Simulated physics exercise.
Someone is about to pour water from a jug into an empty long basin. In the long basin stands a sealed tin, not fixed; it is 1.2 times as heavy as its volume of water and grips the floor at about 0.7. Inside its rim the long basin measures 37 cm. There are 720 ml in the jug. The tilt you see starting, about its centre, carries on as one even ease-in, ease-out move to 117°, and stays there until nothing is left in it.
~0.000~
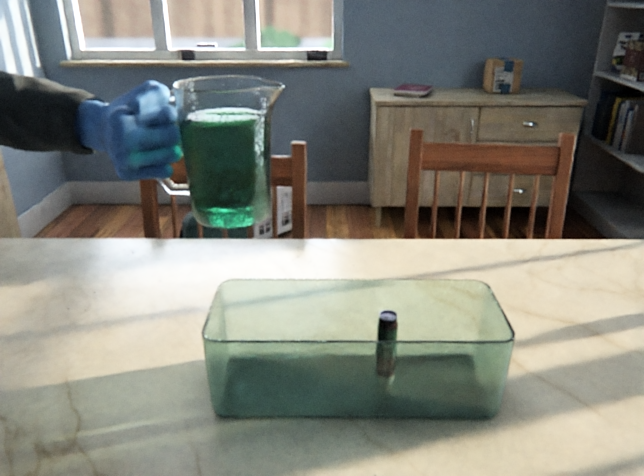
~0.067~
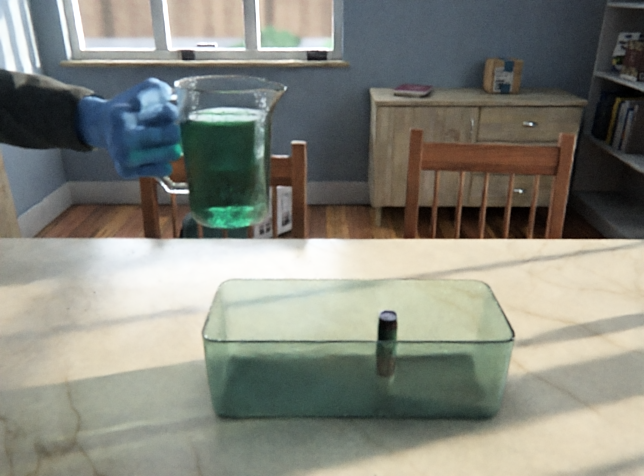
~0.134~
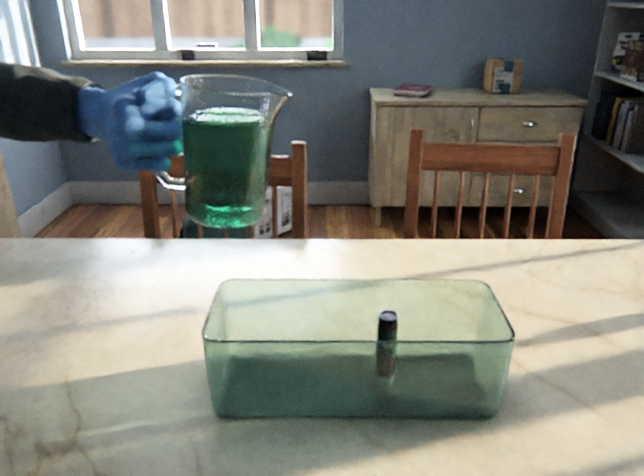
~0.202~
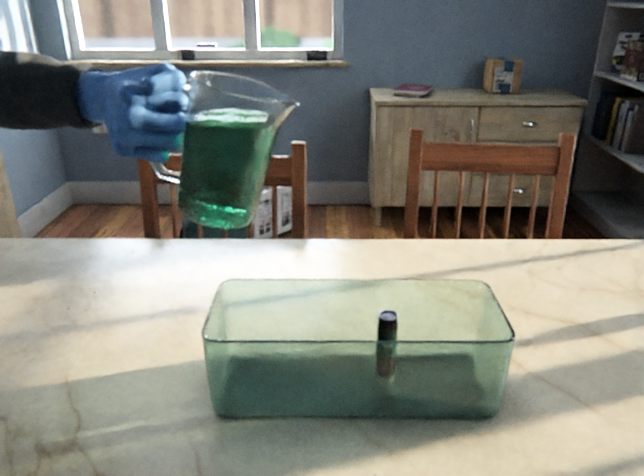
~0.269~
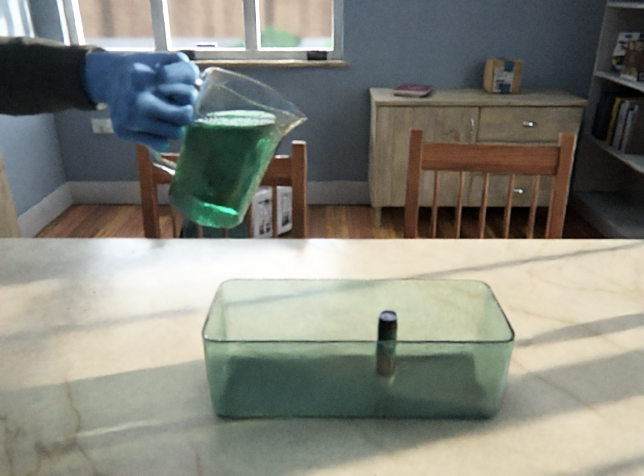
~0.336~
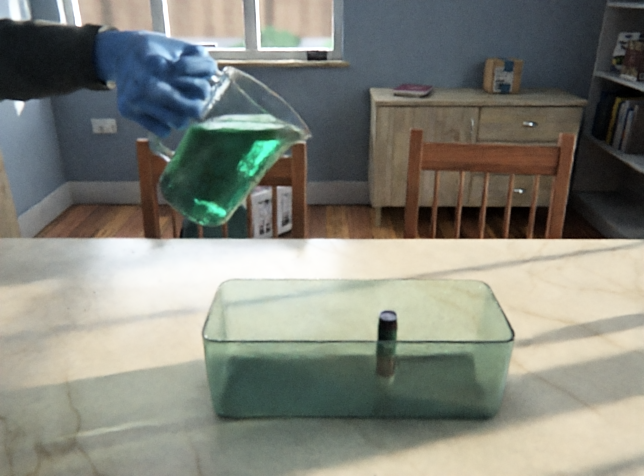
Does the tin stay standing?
It goes over.
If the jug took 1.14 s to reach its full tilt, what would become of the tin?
Then it topples.
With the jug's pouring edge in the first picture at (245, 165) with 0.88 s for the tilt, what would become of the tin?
Then it stays up.
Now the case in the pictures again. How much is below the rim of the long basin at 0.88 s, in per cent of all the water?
Some 64 per cent.
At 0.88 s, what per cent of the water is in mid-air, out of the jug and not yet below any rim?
About 24 per cent.
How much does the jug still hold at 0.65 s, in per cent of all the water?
Some 66 per cent.
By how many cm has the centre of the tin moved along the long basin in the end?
Some 8.5 cm.
Then, 0.65 s in, the tilt is 98° and 65 per cent is still to pour; the tin stands where it began.
Then, 0.88 s in, the tilt is 117° and 12 per cent is still to pour; the tin leans 31°.
Then, 1.12 s in, the tilt is 117° and 0 per cent is still to pour; the tin lies on its side.
Then, 1.38 s in, the tilt is 117° and 0 per cent is still to pour; the tin lies on its side.
Finally, the tin lies on its side.
